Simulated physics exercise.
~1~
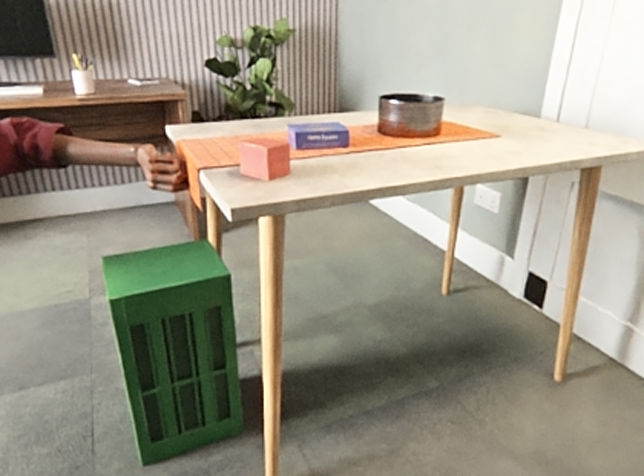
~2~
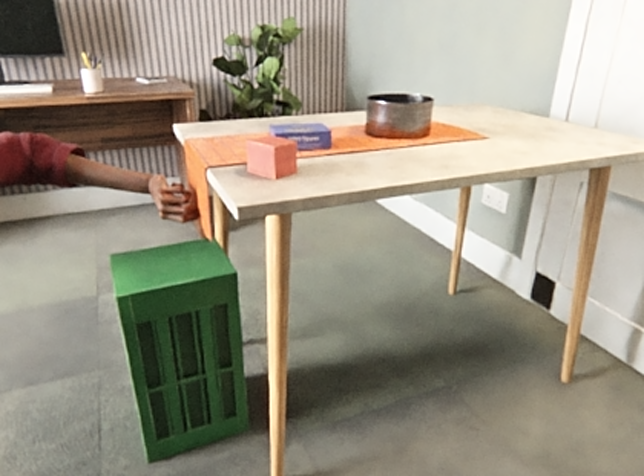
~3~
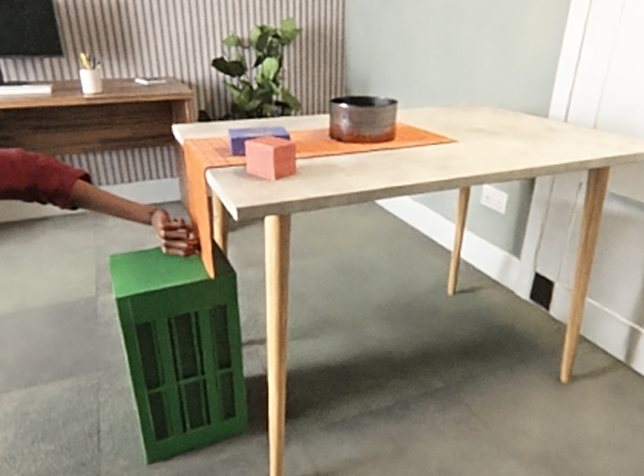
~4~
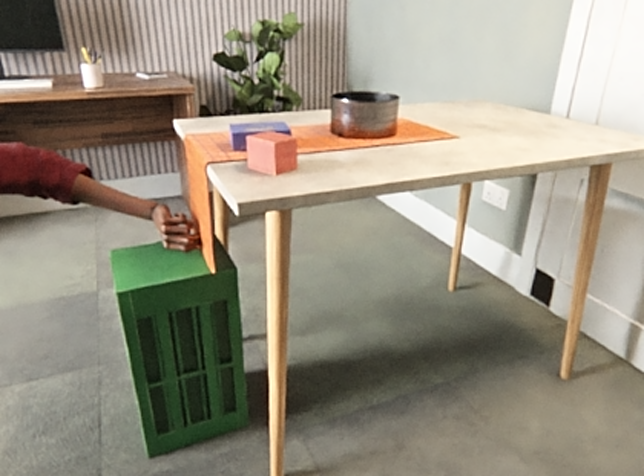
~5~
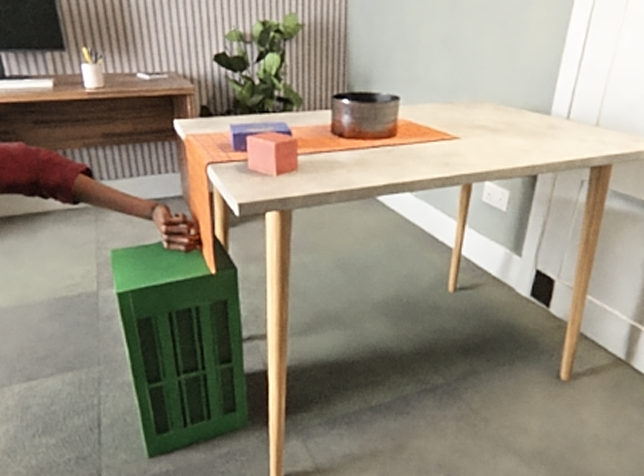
A hand in a dark red sleeve reaches in from the left and grips the hanging end of an orange cloth on a pale wooden table, seen from slightly above in a gently swaying room view. A red block sits near the table's left corner, with a blue packet and a dark pot on the cloth behind it, and a green crate stands on the floor below. The hand pulls the cloth down, and the packet and pot slide left with it while the block stays put. The hem reaches the crate's top and the pulling stops. The packet, block and pot all remain on the table.
